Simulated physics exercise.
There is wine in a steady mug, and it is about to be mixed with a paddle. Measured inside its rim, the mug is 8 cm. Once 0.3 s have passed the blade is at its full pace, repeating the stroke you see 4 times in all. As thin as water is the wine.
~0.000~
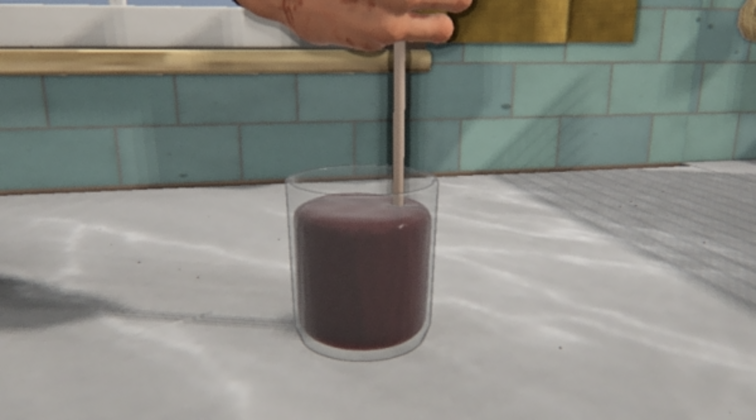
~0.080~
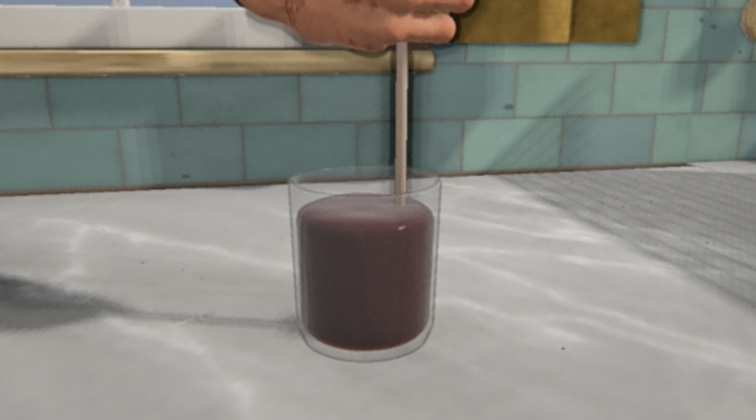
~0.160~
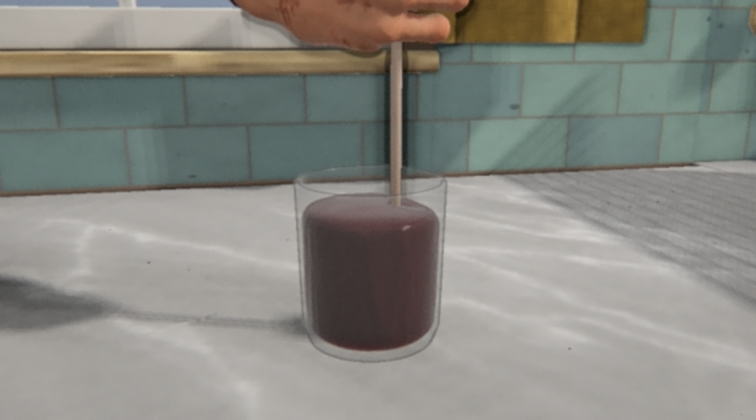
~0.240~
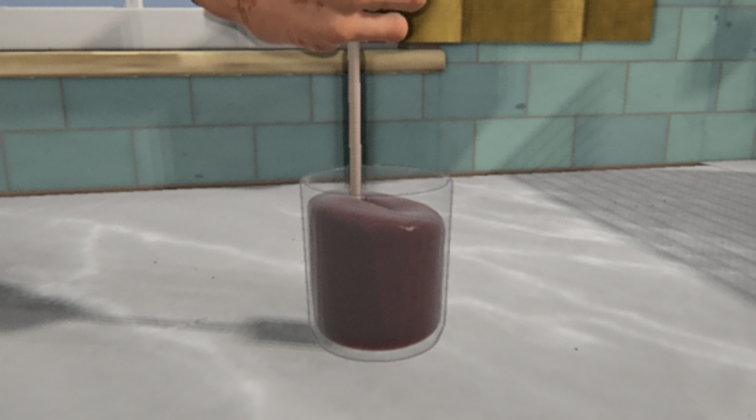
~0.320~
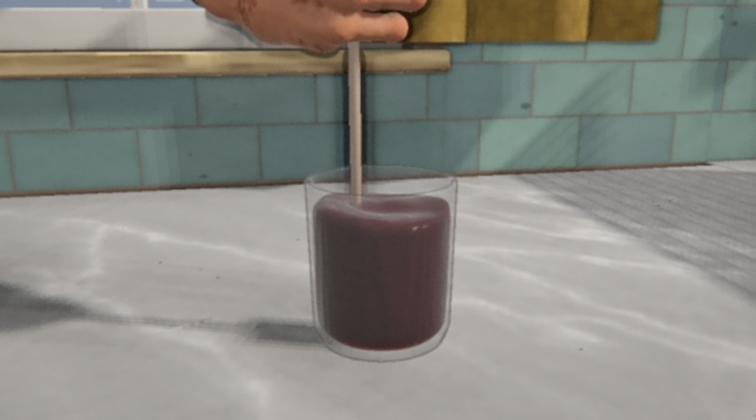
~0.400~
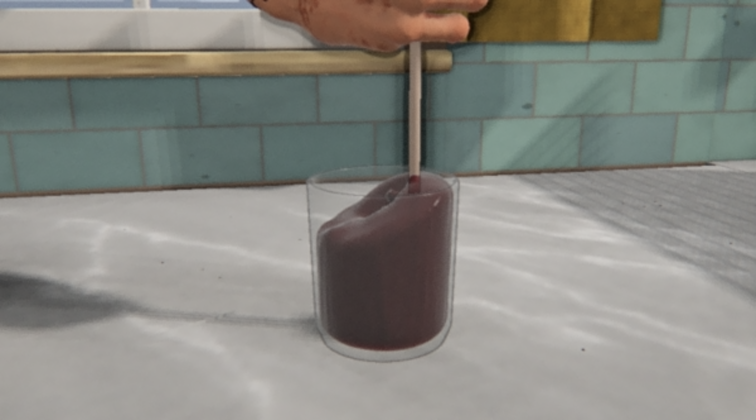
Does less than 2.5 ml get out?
No - the liquid escapes.
After 0.65 s 2 ml is over the rim.
After 0.91 s 8 ml is over the rim.
After 1.16 s 13 ml is over the rim.
After 1.42 s 13 ml is over the rim.
In the end 13 ml is over the rim.
